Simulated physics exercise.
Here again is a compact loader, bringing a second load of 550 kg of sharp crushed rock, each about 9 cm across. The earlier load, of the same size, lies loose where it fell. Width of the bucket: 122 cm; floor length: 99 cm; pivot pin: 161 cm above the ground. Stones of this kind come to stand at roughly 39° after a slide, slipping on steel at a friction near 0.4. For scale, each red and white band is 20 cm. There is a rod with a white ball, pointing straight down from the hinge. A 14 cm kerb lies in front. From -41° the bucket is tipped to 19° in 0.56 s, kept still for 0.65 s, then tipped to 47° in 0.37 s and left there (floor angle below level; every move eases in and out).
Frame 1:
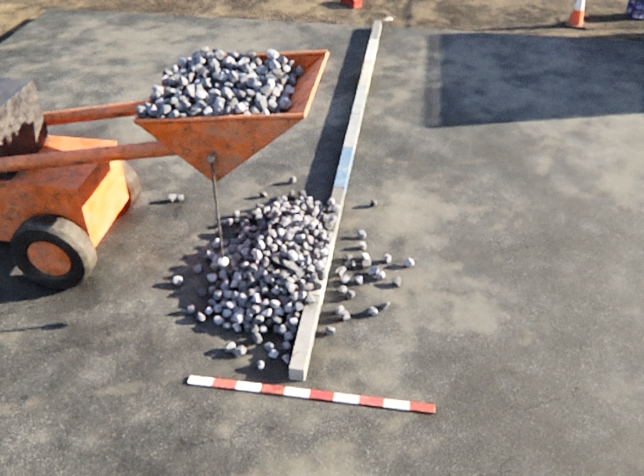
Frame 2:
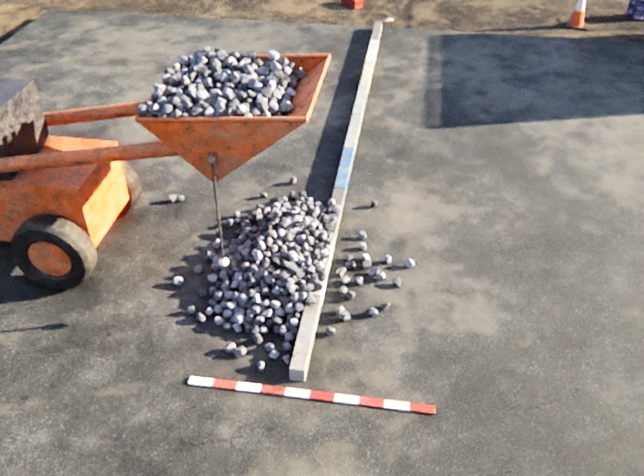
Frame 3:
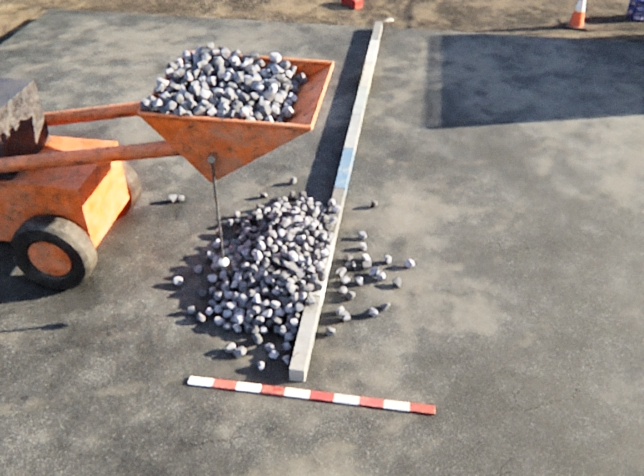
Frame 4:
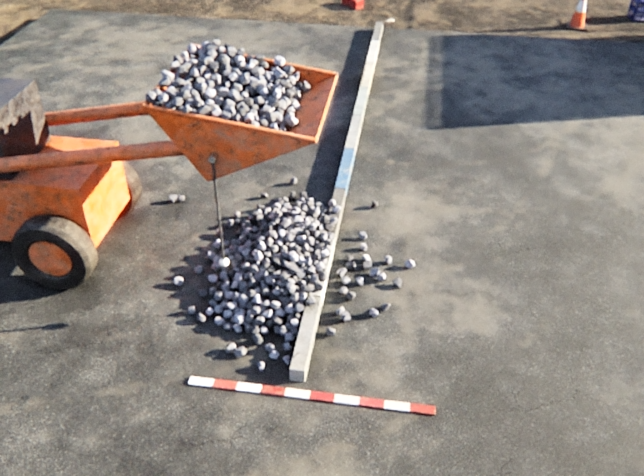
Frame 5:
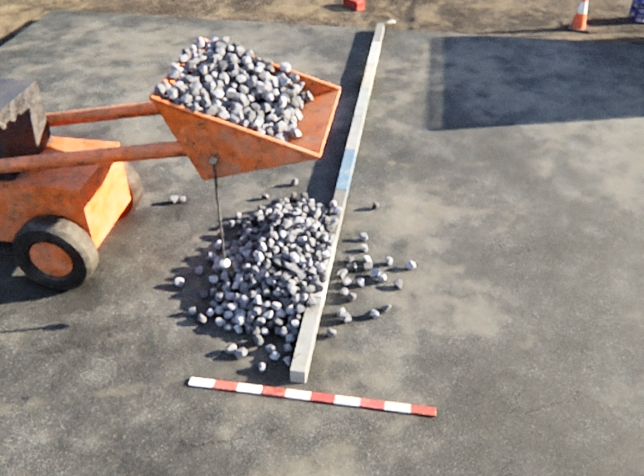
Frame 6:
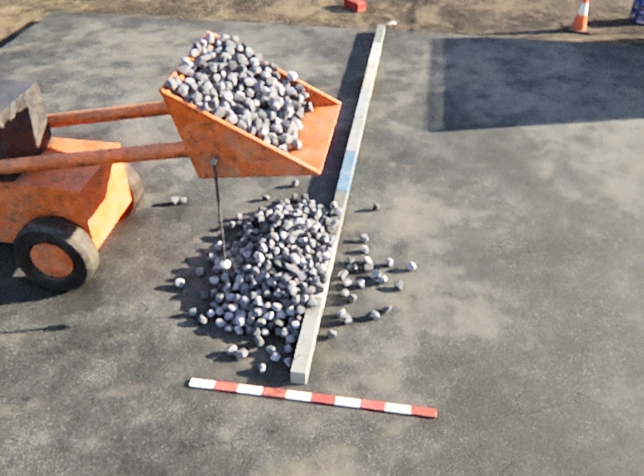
The footage shows an orange loader holding a bucket heaped with grey stones above a loose stone pile beside a long kerb, as the bucket gradually tilts forward, its right edge lowering and the stones shifting within it.
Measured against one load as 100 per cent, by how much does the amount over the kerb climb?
The amount climbs by some 84 per cent of a load.
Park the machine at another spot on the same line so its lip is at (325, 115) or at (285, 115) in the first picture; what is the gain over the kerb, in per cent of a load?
95 % and 70 %.
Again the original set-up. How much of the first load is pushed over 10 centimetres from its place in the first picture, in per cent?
Some 0 percent, give or take.
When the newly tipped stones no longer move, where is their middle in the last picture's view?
They settle centred around (359, 268).
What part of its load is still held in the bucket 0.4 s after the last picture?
Close to 100 in a hundred is still held.
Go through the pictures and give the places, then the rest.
The first frame shows lip at (305, 116), floor tilted -41°, highest stones at (243, 60). The earlier load is highest near (288, 234), 32 cm above ground level, 96 % on this side of the kerb, 4 % over the kerb.
The second frame shows lip at (307, 119), floor tilted -39°, highest stones at (226, 61).
In the third frame, the bucket is at -34°, its lip at (311, 128); the top of the load is at (211, 57).
The fourth frame shows lip at (316, 141), floor tilted -26°, highest stones at (195, 57).
In the fifth frame, the bucket is at -17°, its lip at (320, 157); the top of the load is at (200, 51).
The sixth frame shows lip at (320, 174), floor tilted -8°, highest stones at (210, 47).
Then, 0.1 s after the last picture the floor is at 10°; in per cent of one load, 100 in the bucket, 96 on this side of the kerb, 4 over the kerb; the foremost stones are at (386, 282).
Then, 0.4 s after the last picture the floor is at 19°; in per cent of one load, 98 in the bucket, 98 on this side of the kerb, 4 over the kerb; the foremost stones are at (386, 282).
Then, 1.7 s after the last picture the floor is at 47°; in per cent of one load, 4 in the bucket, 124 on this side of the kerb, 72 over the kerb; the foremost stones are at (510, 310).
Then, 4.6 s after the last picture the floor is at 47°; in per cent of one load, 0 in the bucket, 112 on this side of the kerb, 88 over the kerb; the foremost stones are at (514, 314). Net gain over the kerb, 84.
